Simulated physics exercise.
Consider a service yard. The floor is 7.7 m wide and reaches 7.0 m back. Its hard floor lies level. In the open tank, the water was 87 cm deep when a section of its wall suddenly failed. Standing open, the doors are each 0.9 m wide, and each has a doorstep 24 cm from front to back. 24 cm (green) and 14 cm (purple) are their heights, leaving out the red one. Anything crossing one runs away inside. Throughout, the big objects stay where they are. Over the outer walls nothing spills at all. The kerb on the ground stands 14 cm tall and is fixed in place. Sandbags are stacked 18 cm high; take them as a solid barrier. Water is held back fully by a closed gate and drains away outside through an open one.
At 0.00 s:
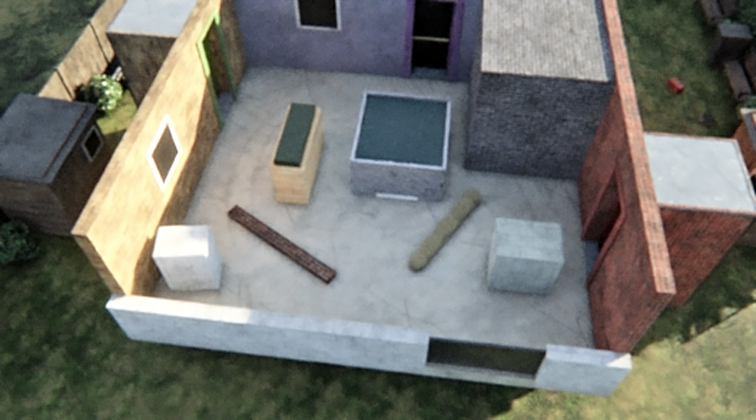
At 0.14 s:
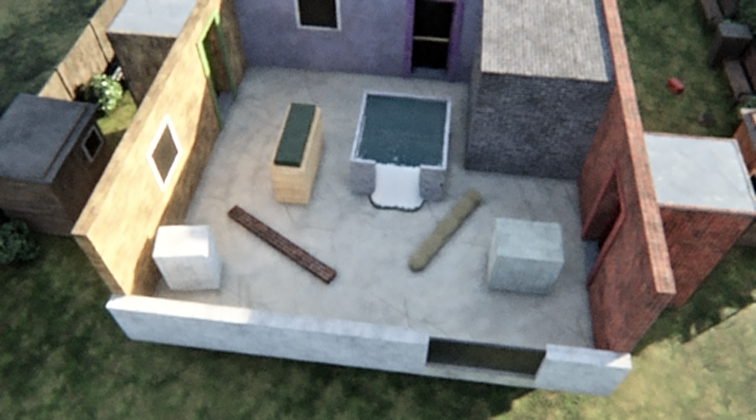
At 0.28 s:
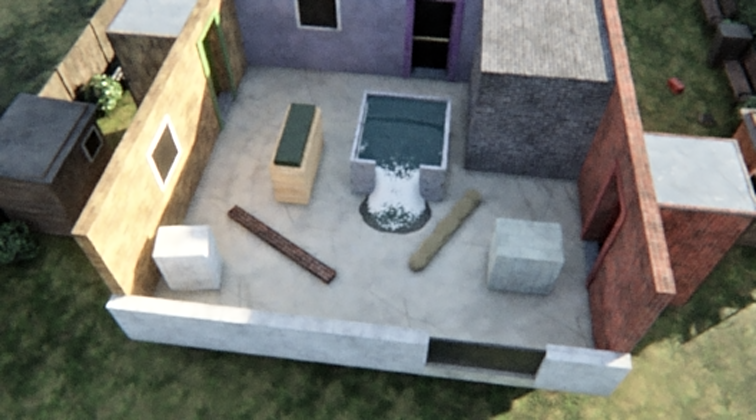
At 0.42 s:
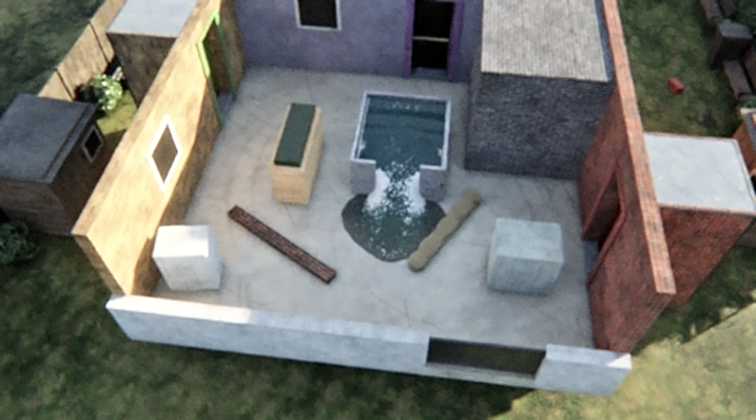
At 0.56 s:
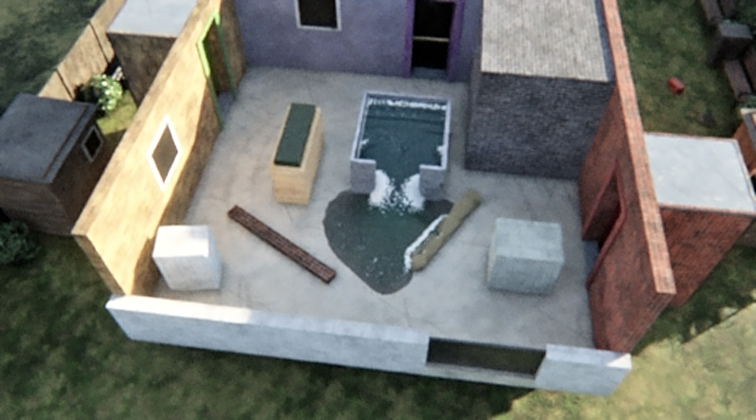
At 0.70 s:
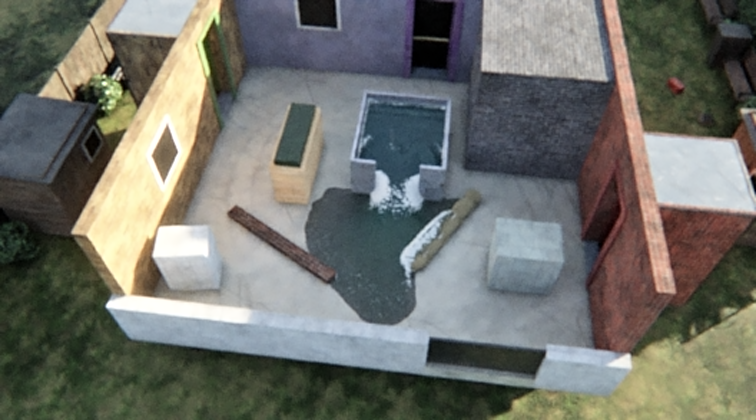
The video shows a walled yard where water pours through a gap in the front of an open tank, spreading forward across the pale floor between a dark plank and a row of sandbags, wetting both as the tank level drops.
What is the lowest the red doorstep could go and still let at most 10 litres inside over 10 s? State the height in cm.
About 4.5 cm.
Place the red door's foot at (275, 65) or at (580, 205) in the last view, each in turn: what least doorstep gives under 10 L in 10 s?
In turn: Roughly 7.5 cm, roughly 8.0 cm.
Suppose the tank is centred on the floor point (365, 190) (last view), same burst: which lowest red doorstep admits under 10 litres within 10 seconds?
Minimum: Approx. 8.0 cm.
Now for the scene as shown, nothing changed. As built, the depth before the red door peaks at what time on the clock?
Peak: Close to 7.0 s.
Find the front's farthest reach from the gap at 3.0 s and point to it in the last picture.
Lab note: Front tip approx. (144, 320).
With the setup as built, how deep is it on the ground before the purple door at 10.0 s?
About 9.0 cm.
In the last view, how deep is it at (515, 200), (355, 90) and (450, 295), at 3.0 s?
0, 0 and 4 cm, respectively.
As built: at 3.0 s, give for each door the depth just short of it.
In cm - green: 0, red: 0, purple: 0.
After 1.4 s water covers 25 % of the floor, deepest (46 cm) near (392, 198); it has not reached the red door.
After 3.0 s water covers 45 % of the floor, deepest (41 cm) near (144, 320); it has not reached the red door.
After 10.0 s water covers 95 % of the floor, deepest (12 cm) near (261, 244); 7 cm at the red door, 1 litre in over its 7 cm doorstep.
At the red door as built, the water arrived by 3.7 s and peaked near 7 cm at 7.2 s.
With a doorstep of 3.5 cm, 19 litres would have come in within the 10 s; with 5 cm, 7 litres. So under 10 litres takes about 4.5 cm.
